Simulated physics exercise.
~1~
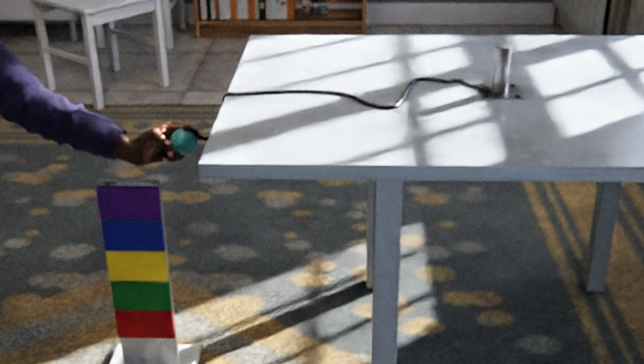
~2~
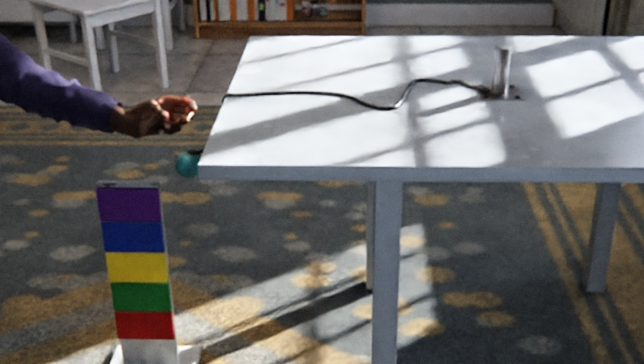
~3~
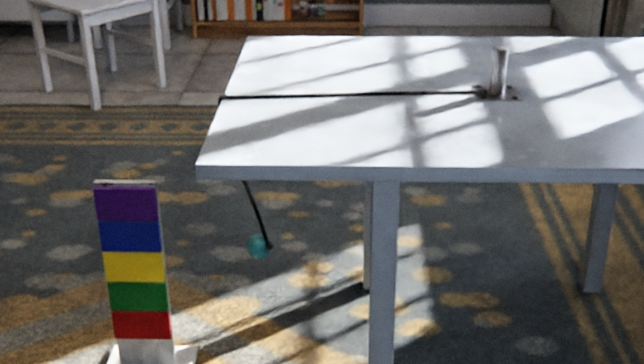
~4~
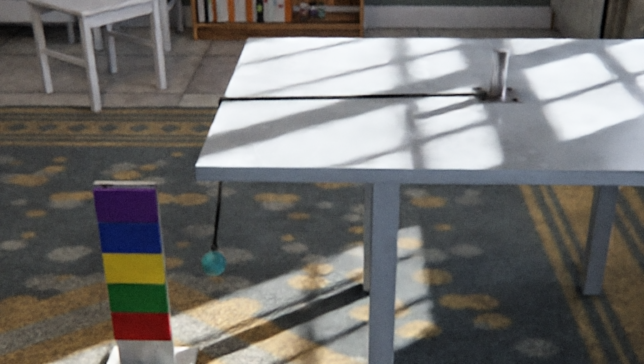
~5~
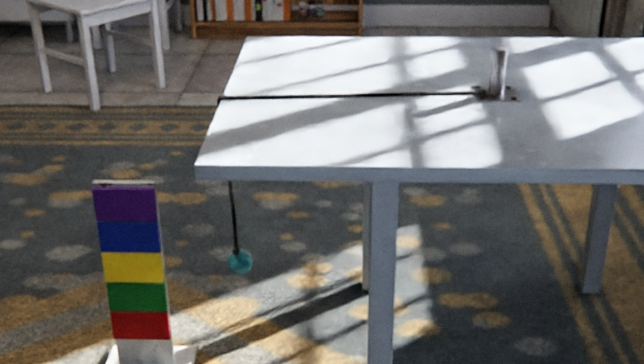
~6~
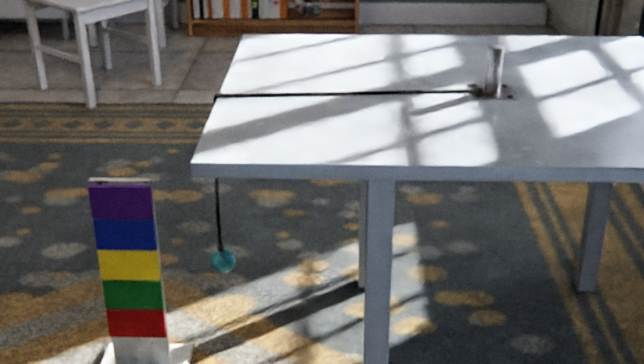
At the start, a hand in a purple sleeve holds a turquoise ball at the left edge of a pale table, with a dark cord lying in loose curves across the top to a small upright post. The hand lets go and draws back as the ball drops beside the table. The cord pulls straight, and the ball swings to the right below the edge. It swings back left toward the stand of coloured bands, then right again, less widely. Finally it moves slightly left, hanging level with the yellow band.
